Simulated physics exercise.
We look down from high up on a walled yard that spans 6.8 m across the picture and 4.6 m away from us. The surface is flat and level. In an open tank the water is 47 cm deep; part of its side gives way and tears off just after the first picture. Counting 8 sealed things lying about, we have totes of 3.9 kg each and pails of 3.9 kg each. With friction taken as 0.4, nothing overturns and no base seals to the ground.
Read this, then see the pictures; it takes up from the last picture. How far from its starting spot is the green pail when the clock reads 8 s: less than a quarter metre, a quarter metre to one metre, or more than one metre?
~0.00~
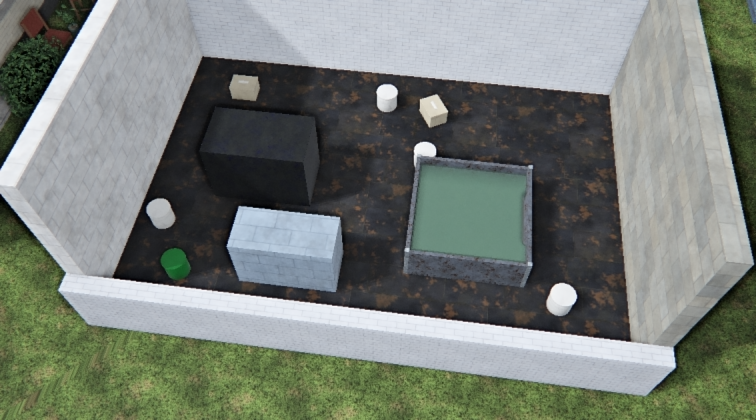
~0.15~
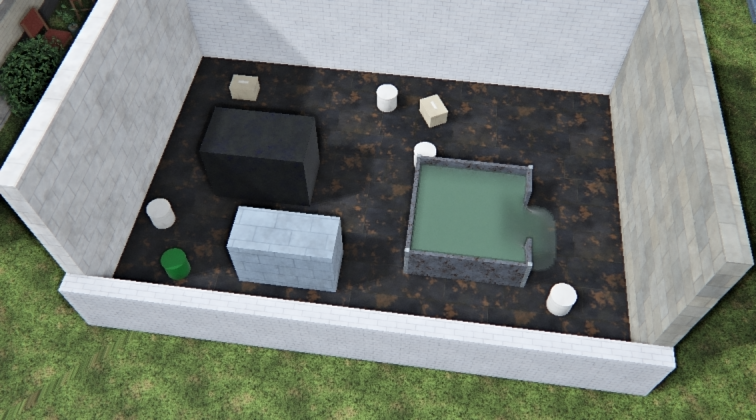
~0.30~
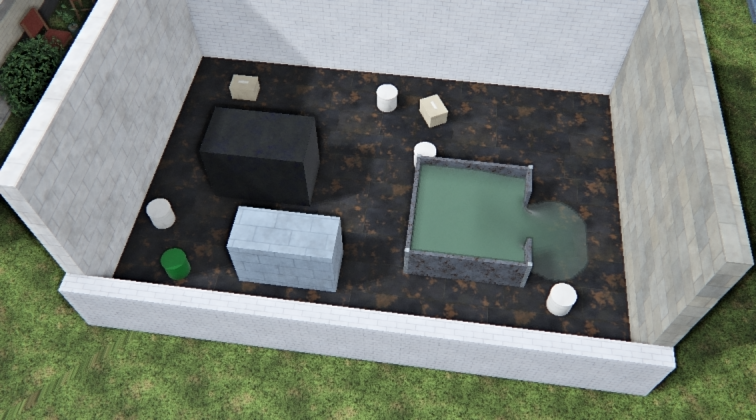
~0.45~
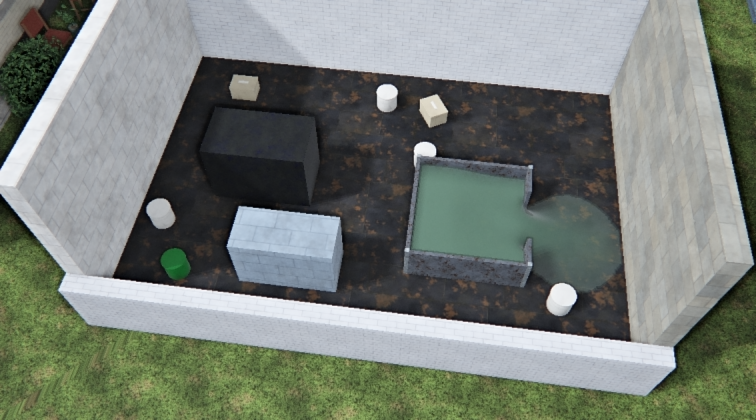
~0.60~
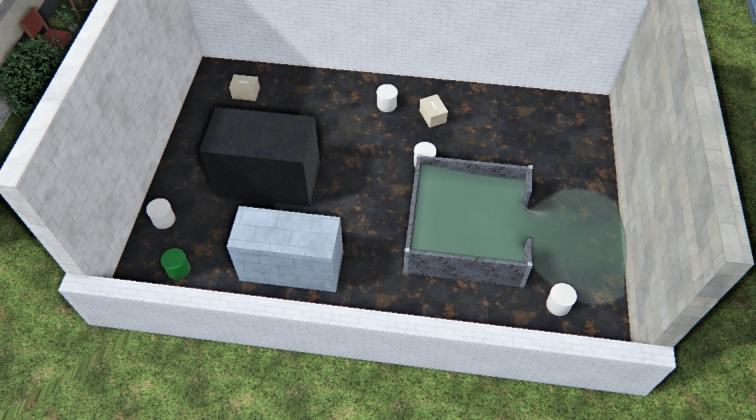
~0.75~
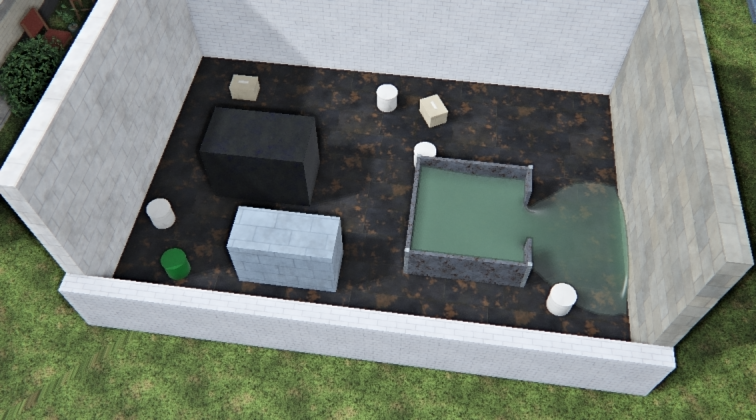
I'm guessing it covers a short distance.
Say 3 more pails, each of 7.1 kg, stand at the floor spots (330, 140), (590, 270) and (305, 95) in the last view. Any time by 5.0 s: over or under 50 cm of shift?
Going through them in the order asked, they come out shy of the mark, clear of the mark and shy of the mark.
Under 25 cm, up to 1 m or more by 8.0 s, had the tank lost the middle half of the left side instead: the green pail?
Note: Green pail displaced moderately.
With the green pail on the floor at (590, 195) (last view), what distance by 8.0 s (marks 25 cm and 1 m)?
I'd say it lands far off.
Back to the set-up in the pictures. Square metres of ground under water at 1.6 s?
Roughly 6.5 m2.
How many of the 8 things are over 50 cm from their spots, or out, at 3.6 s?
By my reckoning, 0.
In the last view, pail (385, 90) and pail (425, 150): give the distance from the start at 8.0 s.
Taken in order, the shifts are 50 cm and 0 cm.
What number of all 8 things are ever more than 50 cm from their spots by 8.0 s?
That comes to 1.
After 1.6 s the green pail is near (173, 259), 0.0 m from its start, aground; 0 afloat.
After 3.6 s the green pail is near (173, 259), 0.0 m from its start, aground; 0 afloat.
After 5.6 s the green pail is near (173, 259), 0.0 m from its start, aground; 0 afloat.
After 8.0 s the green pail is near (154, 243), 0.4 m from its start, aground; 1 afloat.
